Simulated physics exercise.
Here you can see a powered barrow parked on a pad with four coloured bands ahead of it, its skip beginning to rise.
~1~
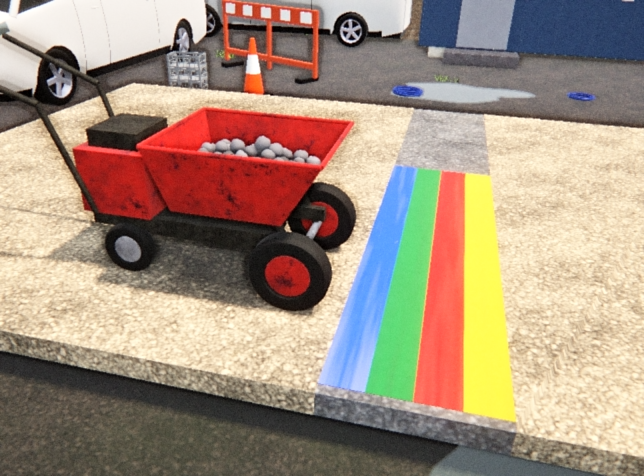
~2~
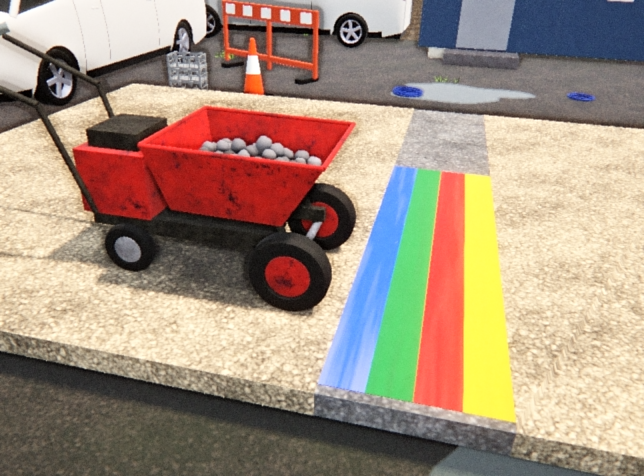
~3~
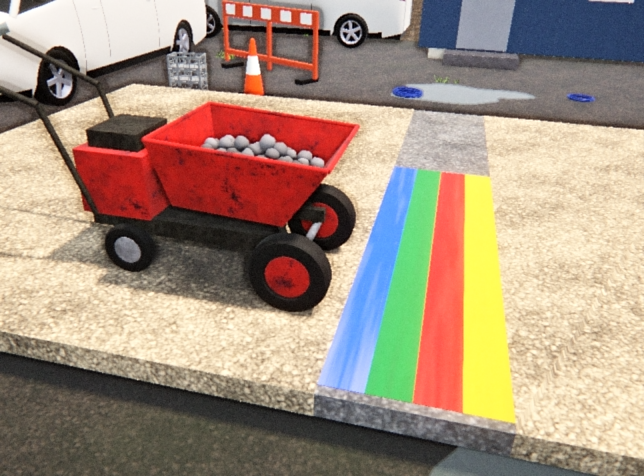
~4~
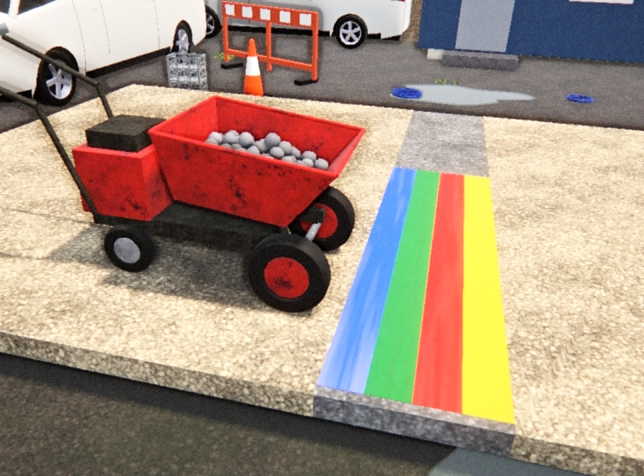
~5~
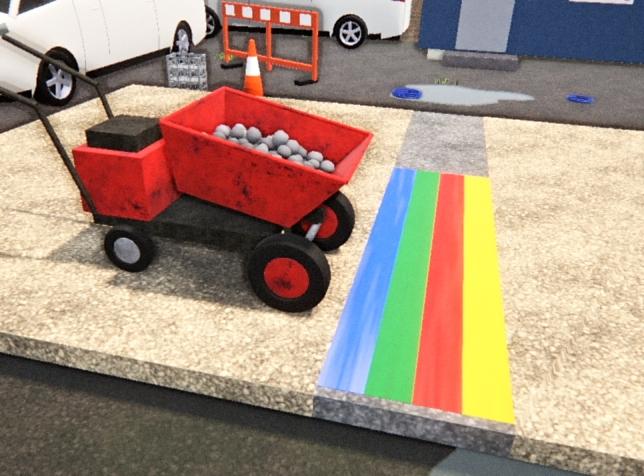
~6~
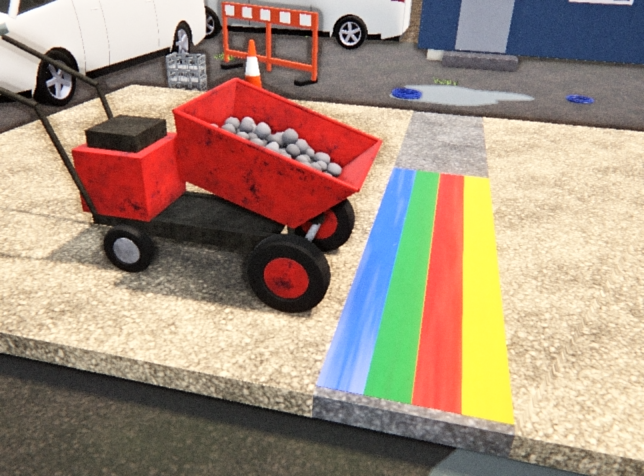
The red skip of a small powered barrow, loaded with round grey cobbles, starts level and tilts slowly forward to the right, seen from slightly above on a pale paved pad. Blue, green, red and yellow bands lie left to right ahead of it, with white vehicles, an orange cone and a barrier behind. The skip's rear rises steadily and its front lip dips, while wheels and camera stay still.
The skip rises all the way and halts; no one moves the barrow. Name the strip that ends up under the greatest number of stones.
That would be the red strip.
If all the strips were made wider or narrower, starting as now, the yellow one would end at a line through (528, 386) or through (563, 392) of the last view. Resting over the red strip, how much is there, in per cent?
The first case gives around 30 %, the second around 30 %.
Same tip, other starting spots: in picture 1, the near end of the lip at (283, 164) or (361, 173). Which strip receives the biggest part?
One by one: Green and the yellow strip.
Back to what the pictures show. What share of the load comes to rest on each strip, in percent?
The blue strip takes 0 per cent, the green strip 10, the red strip 35 and the yellow strip 15.
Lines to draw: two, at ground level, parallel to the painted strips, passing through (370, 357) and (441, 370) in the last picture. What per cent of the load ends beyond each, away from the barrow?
Close to 70 and 40 per cent respectively.
Soon, skip tipped steeply; all in the skip.
A while on, skip tipped right over; most in the skip; a stray few over the green strip; a small part over the red strip.
Towards the end, skip tipped right over; about a third in the skip; a small part over the green strip; about a third over the red strip; a small part over the yellow strip; a small part off the paint.
Finally, skip tipped right over; about a third in the skip; none over the blue strip; a small part over the green strip; about a third over the red strip; a small part over the yellow strip; a small part off the paint.
